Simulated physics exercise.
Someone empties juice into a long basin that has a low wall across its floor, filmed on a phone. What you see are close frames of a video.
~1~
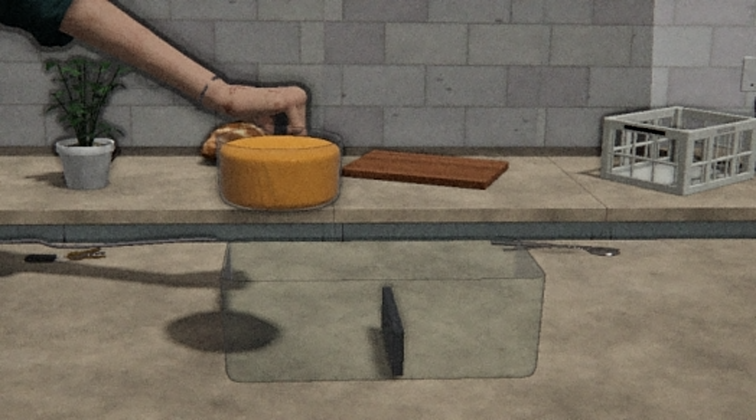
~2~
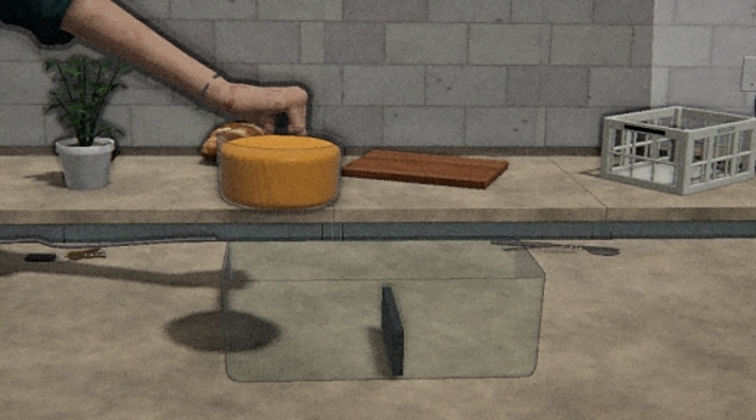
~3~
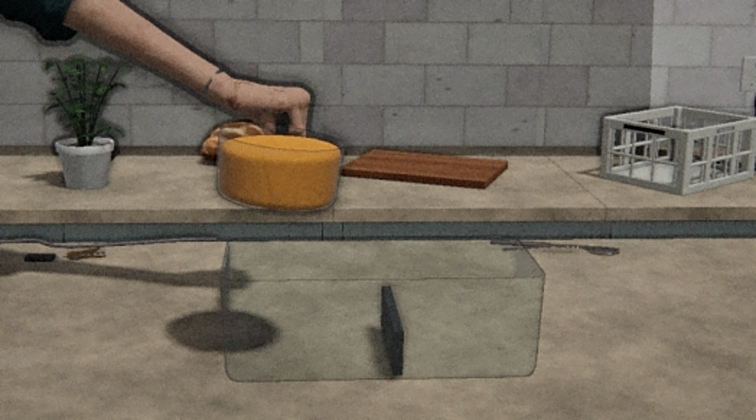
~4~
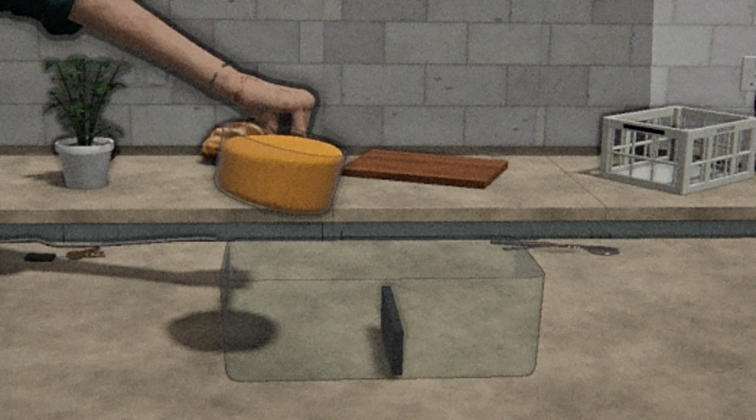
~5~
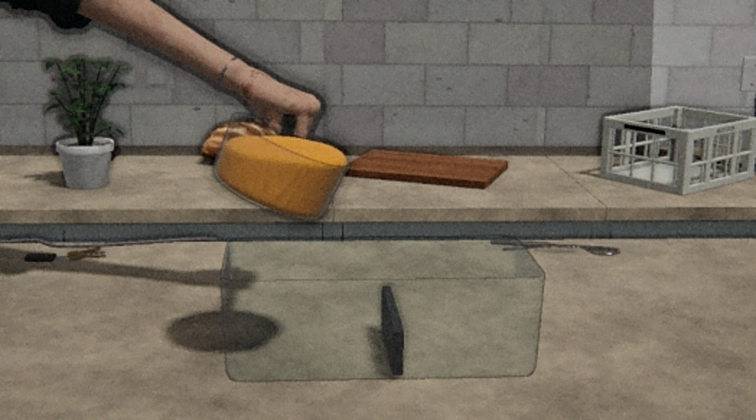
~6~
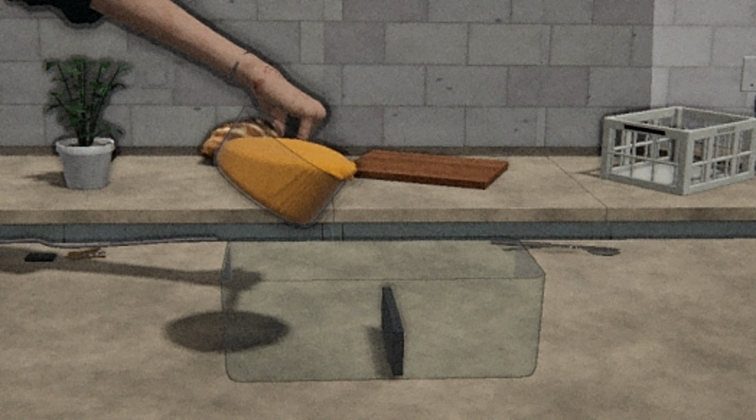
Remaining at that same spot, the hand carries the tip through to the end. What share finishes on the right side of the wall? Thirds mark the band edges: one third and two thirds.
I would say less than a third ends up on that side.
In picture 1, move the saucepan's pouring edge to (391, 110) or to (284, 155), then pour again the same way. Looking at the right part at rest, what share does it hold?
First try: Near 90 percent; second try: Near 10 percent.
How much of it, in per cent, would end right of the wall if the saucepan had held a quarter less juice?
Near 5 in a hundred.
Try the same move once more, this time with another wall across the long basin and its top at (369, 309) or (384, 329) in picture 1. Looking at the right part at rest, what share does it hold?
First try 60 per cent, second try 45 per cent.
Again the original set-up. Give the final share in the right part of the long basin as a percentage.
It comes to 25 per cent or so.
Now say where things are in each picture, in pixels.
It leans 0°; its right rim is at (342, 140); the juice meets the walls at (220, 147) and (339, 147); the long basin's rim runs from (225, 260) to (531, 258); the wall's top is at (393, 309), in the first picture.
It leans 2°; its right rim is at (342, 141); the juice meets the walls at (220, 146) and (340, 147), in the second picture.
It leans 6°; its right rim is at (344, 146); the juice meets the walls at (221, 145) and (341, 149), in the third picture.
It leans 14°; its right rim is at (346, 154); the juice meets the walls at (223, 143) and (343, 150), in the fourth picture.
It leans 23°; its right rim is at (347, 165); the juice meets the walls at (222, 145) and (344, 158); 2 per cent is over the edge, in the fifth picture.
It leans 35°; its right rim is at (346, 179); the juice meets the walls at (221, 145) and (343, 167); 6 per cent is over the edge, in the sixth picture.
A moment on, the saucepan is tipped on its side and 25 per cent is still to pour, 28 is left of the wall and 15 right of it.
Next, the saucepan is tipped on its side and 7 per cent is still to pour, 67 is left of the wall and 23 right of it.
Then the saucepan is tipped on its side and 1 per cent is still to pour, 68 is left of the wall and 22 right of it.
Later the saucepan is tipped on its side and 0 per cent is still to pour, 75 is left of the wall and 23 right of it.
Finally, 75 per cent lies left of the wall, 23 right of it and 2 outside.
